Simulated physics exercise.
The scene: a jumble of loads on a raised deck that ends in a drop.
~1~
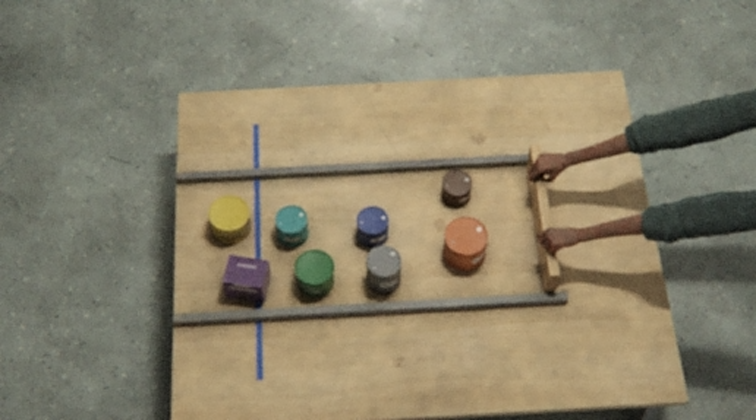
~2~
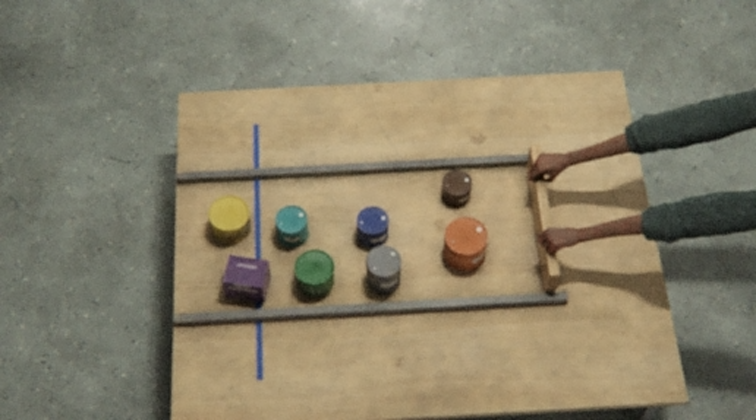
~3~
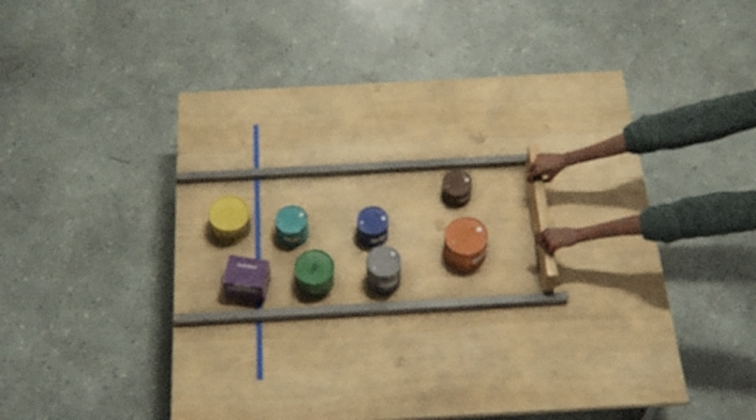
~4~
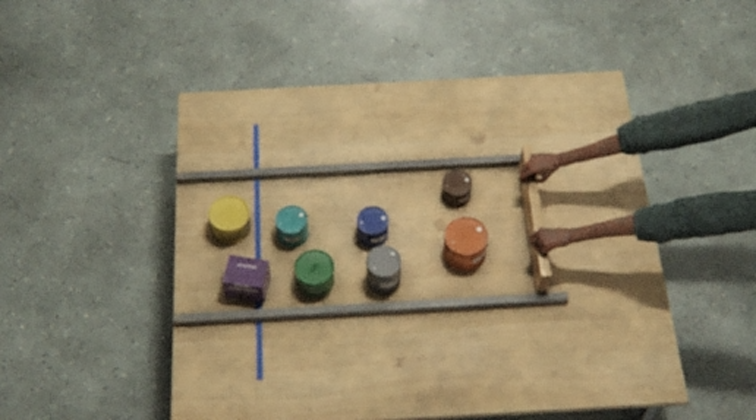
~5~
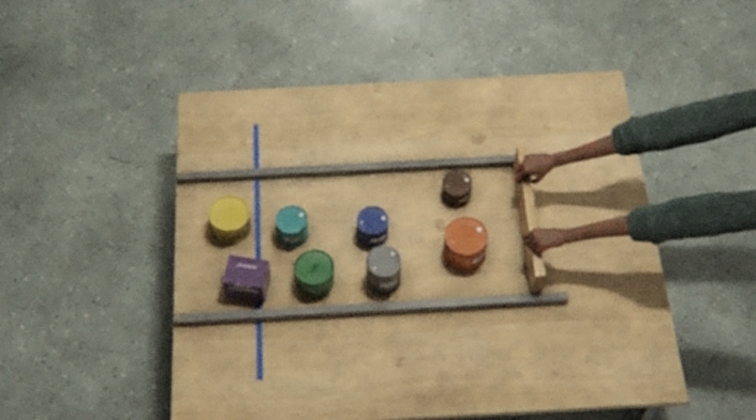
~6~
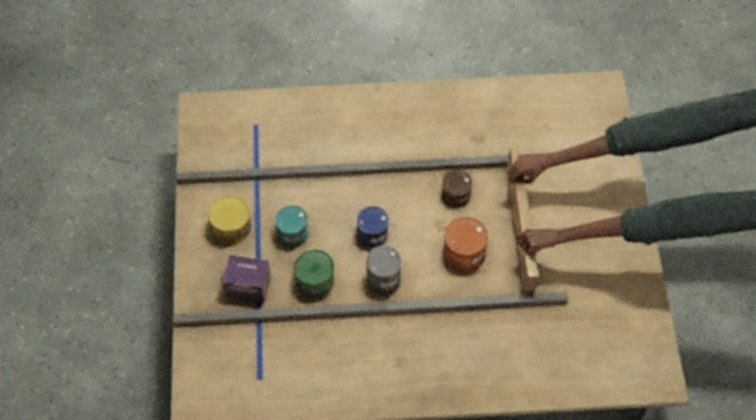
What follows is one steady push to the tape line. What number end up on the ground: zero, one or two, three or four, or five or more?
The number that fall off is one or two.
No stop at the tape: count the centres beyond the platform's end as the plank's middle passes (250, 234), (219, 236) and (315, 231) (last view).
It would be 1, 4 and 0.
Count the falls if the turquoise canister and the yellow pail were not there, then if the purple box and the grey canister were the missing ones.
It would be 1 and 0.
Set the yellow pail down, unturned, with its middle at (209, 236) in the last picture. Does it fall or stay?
Then it survives.
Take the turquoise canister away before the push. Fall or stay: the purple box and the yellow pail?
The purple box is lost, the yellow pail stays on.
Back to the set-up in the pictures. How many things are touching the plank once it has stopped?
That makes 4.
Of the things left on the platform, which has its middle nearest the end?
The yellow pail ends nearest.
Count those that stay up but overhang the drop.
It comes to 1.
Soon after, none off yet; yellow pail at rest near (231, 220); purple box at rest near (247, 279); turquoise canister at rest near (292, 226).
By the end, the number that fall off is one or two; fallen, purple box.
